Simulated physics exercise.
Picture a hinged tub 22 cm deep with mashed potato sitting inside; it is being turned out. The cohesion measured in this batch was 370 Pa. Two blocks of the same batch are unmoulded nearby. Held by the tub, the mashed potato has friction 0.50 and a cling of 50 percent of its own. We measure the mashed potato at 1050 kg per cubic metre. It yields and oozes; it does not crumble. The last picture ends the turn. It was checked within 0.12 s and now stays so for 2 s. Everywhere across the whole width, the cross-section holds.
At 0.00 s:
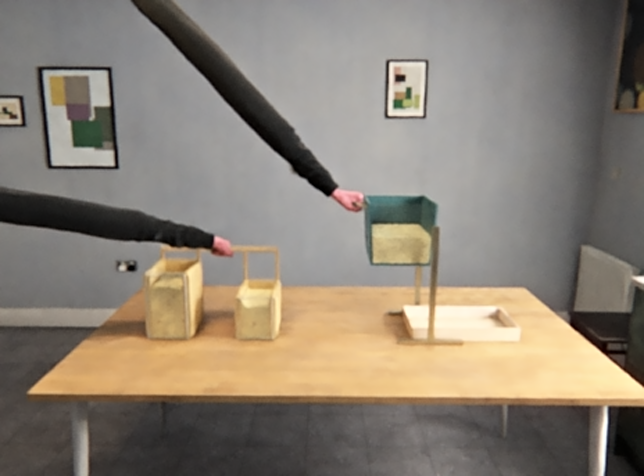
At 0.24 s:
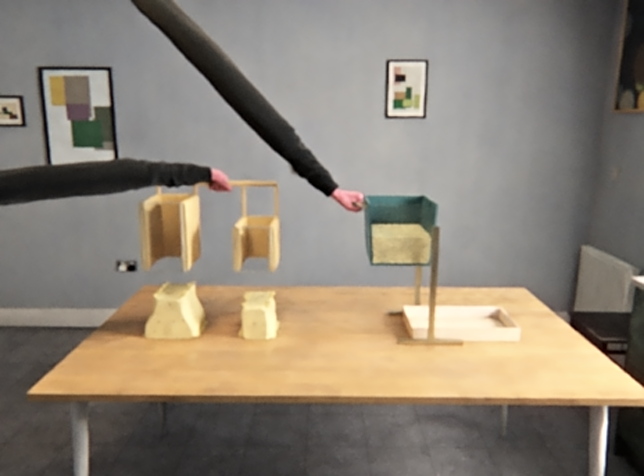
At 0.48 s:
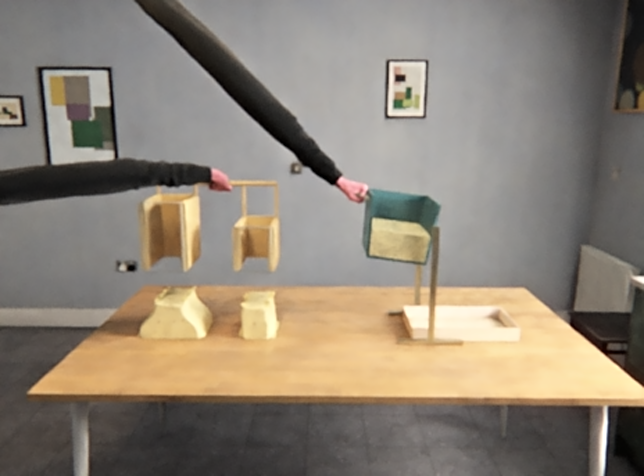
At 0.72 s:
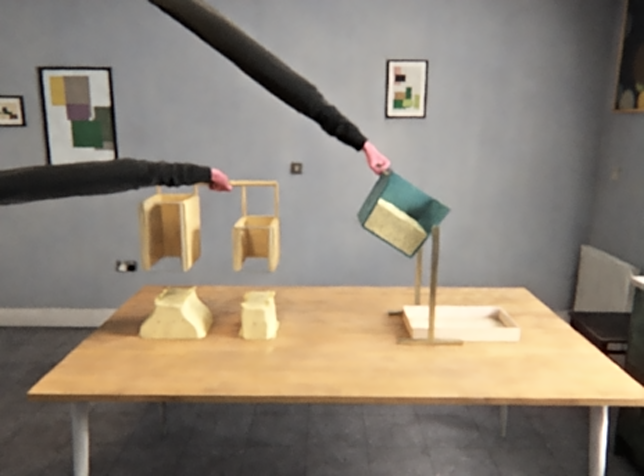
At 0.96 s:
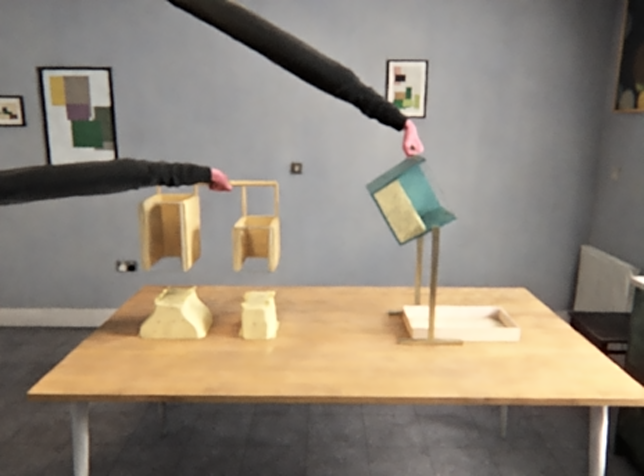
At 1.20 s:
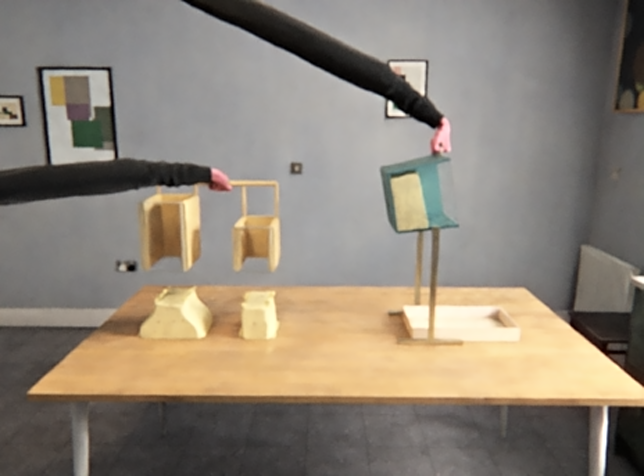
In the video, one hand lifts two joined moulds off two pale yellow blocks, which sag and spread at the base, then another hand swings a teal tub holding a similar mass clockwise over a tray.
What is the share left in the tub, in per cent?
About 100 %.
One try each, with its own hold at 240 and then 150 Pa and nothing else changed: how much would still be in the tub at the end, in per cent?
You'd see 100 percent the first time and 85 percent the second.
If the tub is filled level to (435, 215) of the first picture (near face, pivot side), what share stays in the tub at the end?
In that case, around 75 percent.
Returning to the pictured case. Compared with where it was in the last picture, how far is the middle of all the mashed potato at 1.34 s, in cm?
The shift is near 2 cm.
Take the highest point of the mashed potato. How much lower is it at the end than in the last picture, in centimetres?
About 3 cm.
After 1.34 s, the tub is at 80 degrees and holds 100 %.
After 1.51 s, the tub is at 80 degrees and holds 100 %.
After 1.68 s, the tub is at 80 degrees and holds 100 %.
After 1.85 s, the tub is at 80 degrees and holds 100 %.
After 3.20 s, the tub is at 80 degrees and holds 100 %.
